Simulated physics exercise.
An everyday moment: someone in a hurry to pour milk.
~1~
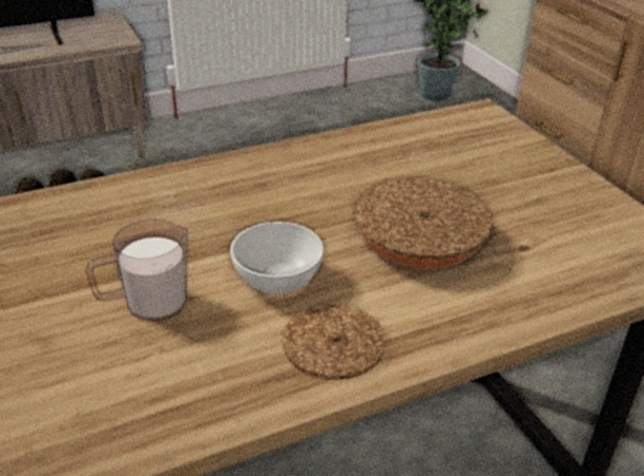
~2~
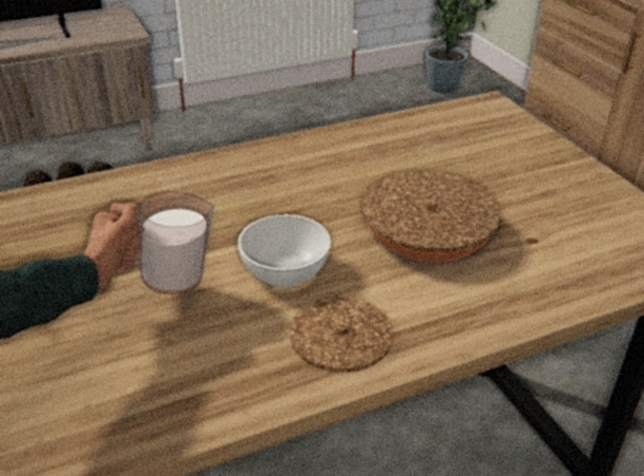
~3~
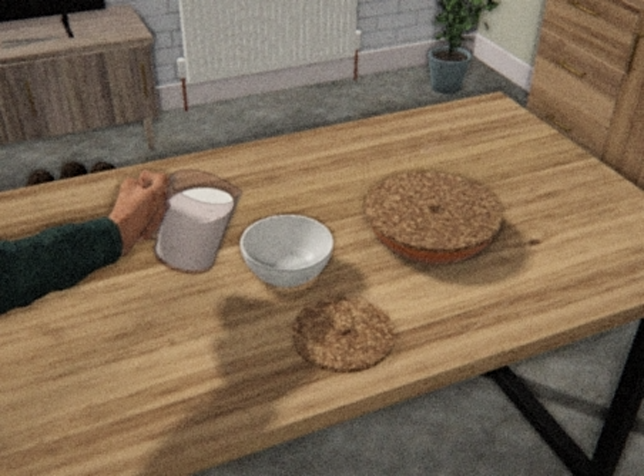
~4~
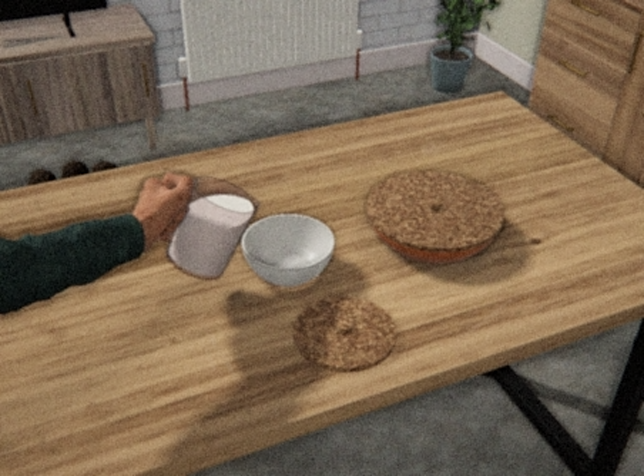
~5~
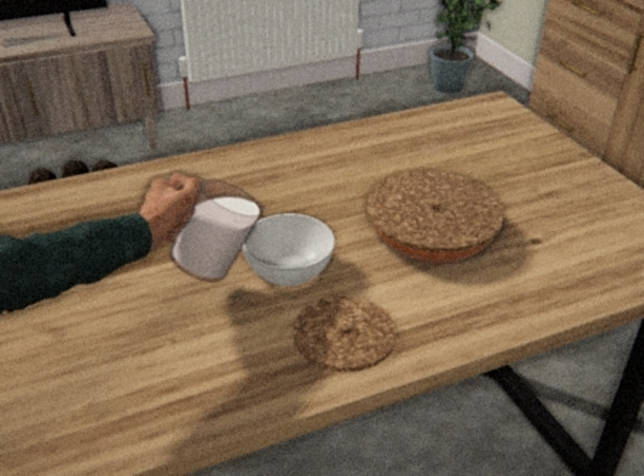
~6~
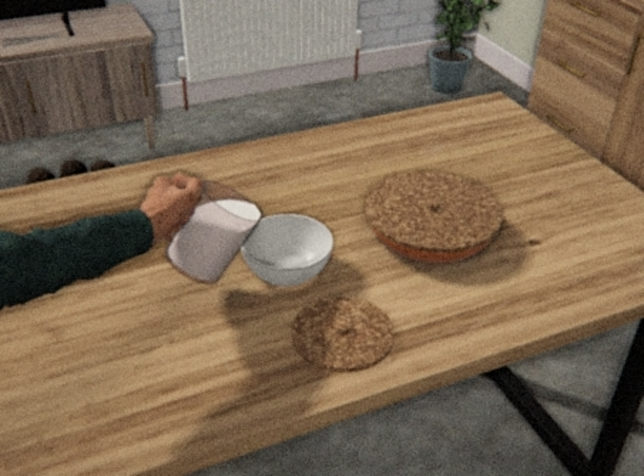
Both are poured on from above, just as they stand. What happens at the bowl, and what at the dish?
The bowl takes it in and the dish sheds it on the top.
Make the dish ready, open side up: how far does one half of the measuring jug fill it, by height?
Near 25 in a hundred.
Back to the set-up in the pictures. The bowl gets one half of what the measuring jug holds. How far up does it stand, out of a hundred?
Near 50 in a hundred.
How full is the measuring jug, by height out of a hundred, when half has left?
I make it 40 per cent.
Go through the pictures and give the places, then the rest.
The first picture shows at the start; measuring jug (153, 269) about three quarters full; bowl (277, 265) open; dish (422, 231) with its lid on.
In the second picture, a hand has the measuring jug; measuring jug about three quarters full, surface at (174, 227); bowl (285, 258) open.
The third picture shows tilting; measuring jug (195, 220) about three quarters full; dish (432, 224) with its lid on.
The fourth picture shows no stream yet; measuring jug (211, 227) tipped 25° with all of its load; bowl (289, 257) open.
The fifth picture shows still nothing leaves it; measuring jug (215, 229) tipped 30° with all of its load; dish (433, 223) with its lid on.
The sixth picture shows on the point of pouring; measuring jug (213, 232) tipped 35° with all of its load; bowl (287, 257) open; dish (432, 224) with its lid on.
Shortly, the milk goes into the bowl.
Then, it hits the lid of the dish and runs off.
At the finish, the bowl has its share inside; the dish is empty, in a puddle.
